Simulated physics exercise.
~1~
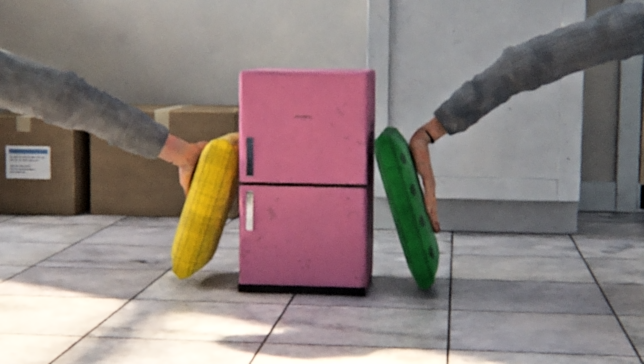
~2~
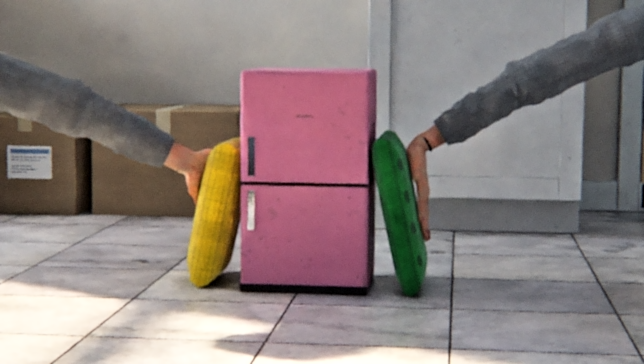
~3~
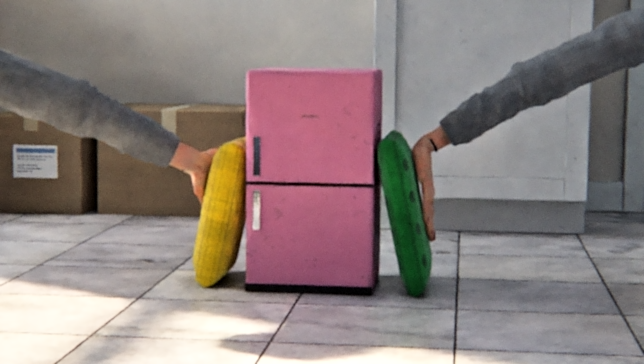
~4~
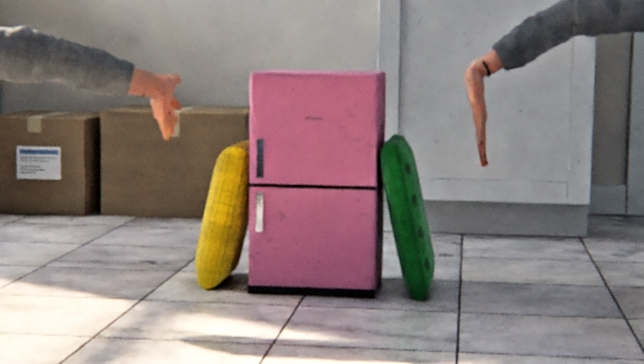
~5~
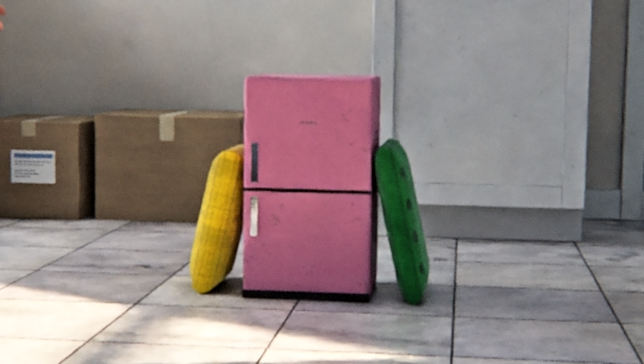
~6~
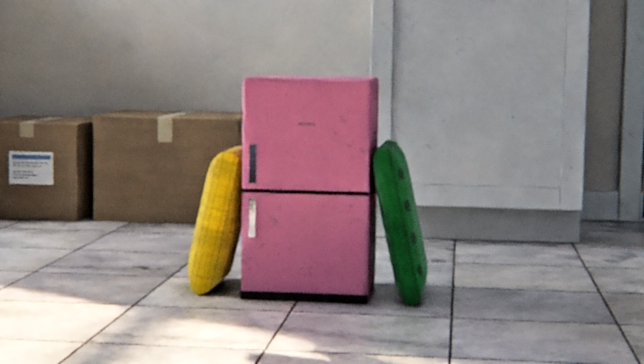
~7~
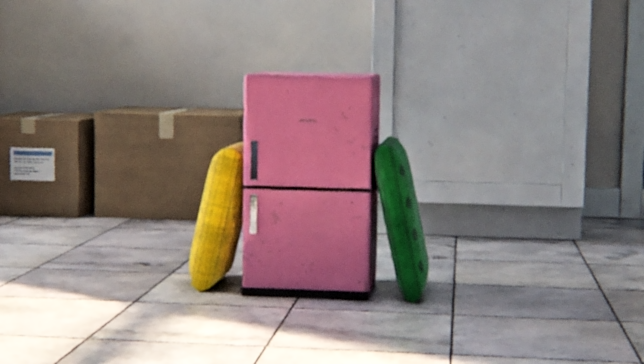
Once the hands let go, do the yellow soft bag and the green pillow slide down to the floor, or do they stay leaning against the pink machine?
The yellow soft bag keeps leaning against the pink machine, and the green pillow holds its lean on the other side.
